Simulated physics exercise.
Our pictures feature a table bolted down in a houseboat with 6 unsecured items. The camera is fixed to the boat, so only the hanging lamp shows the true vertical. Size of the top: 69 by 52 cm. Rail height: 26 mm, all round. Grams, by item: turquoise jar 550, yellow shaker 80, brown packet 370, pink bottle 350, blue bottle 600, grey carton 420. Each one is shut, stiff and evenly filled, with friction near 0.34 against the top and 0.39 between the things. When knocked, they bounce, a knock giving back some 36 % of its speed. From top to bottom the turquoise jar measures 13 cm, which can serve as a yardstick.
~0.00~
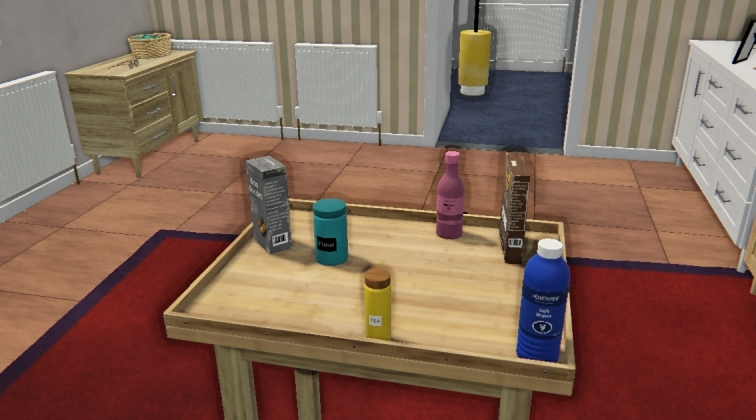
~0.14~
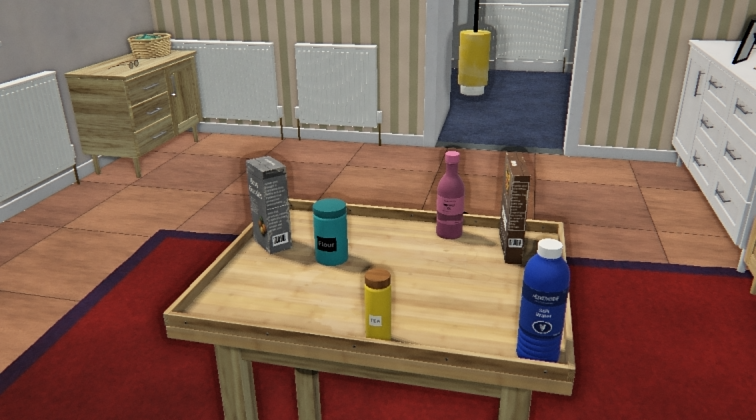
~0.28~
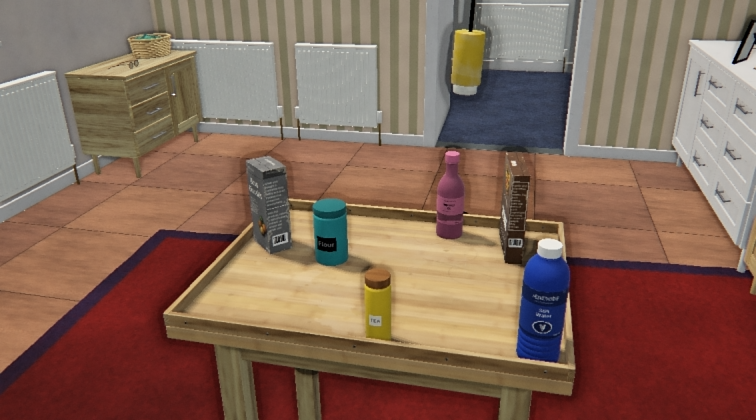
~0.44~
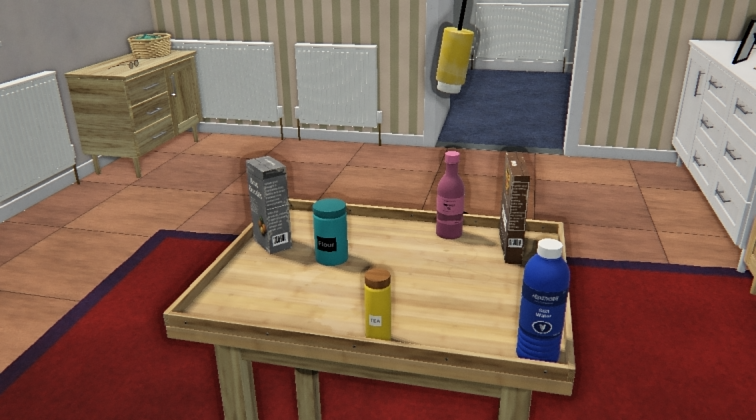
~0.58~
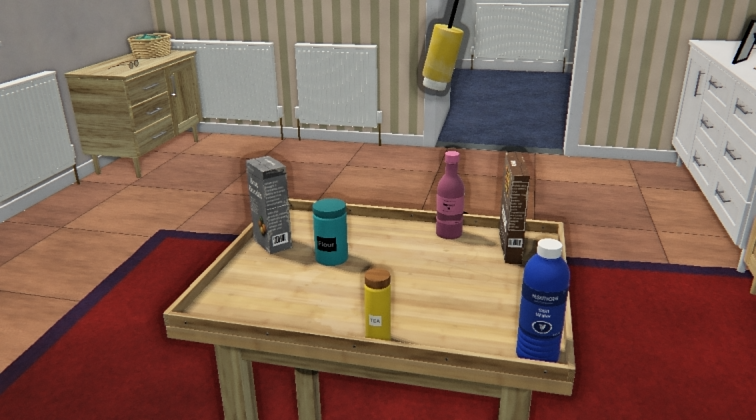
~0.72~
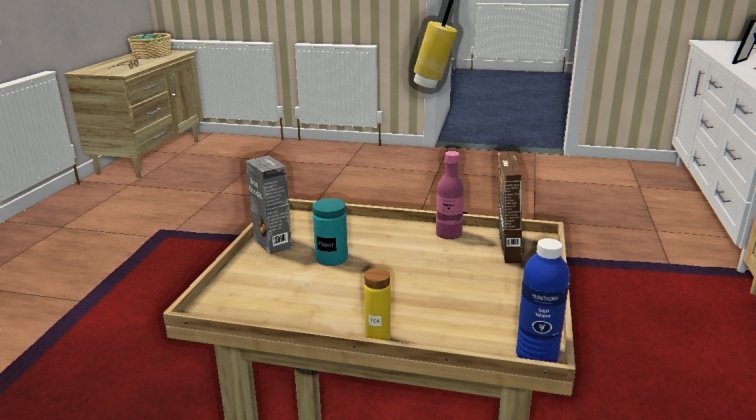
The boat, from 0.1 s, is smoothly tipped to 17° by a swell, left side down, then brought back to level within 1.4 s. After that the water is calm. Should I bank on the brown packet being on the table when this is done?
Yes, you can.
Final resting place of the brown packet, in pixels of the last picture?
It settles at around (432, 228).
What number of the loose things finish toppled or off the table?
I make it 2.
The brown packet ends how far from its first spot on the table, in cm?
The shift is close to 18 cm.
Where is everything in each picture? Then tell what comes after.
In the first frame, boat level; brown packet (514, 207); turquoise jar (331, 232).
In the second frame, boat level; pink bottle (451, 195); blue bottle (544, 302).
In the third frame, boat heeled 3°, left side down; grey carton (269, 205); turquoise jar (331, 232).
In the fourth frame, boat heeled 8°, left side down; yellow shaker (378, 308); pink bottle (451, 195).
In the fifth frame, boat heeled 13°, left side down; blue bottle (544, 302); grey carton (269, 205).
In the sixth frame, boat heeled 16°, left side down; brown packet (510, 206) rocked 5° off its seat; turquoise jar (330, 232).
By 1.02 s, boat heeled 13°, left side down; brown packet rocked 48° off its seat near (468, 213); pink bottle rocked 31° off its seat.
By 1.12 s, boat heeled 10°, left side down; brown packet rocked 71° off its seat near (454, 221); pink bottle on its side.
By 1.22 s, boat heeled 6°, left side down; brown packet on its side near (440, 224); pink bottle on its side.
When it is over (2.0 s), lying over on the table, brown packet and pink bottle; the other 4 within 5 cm of the start. In the last view, brown packet near (432, 228).
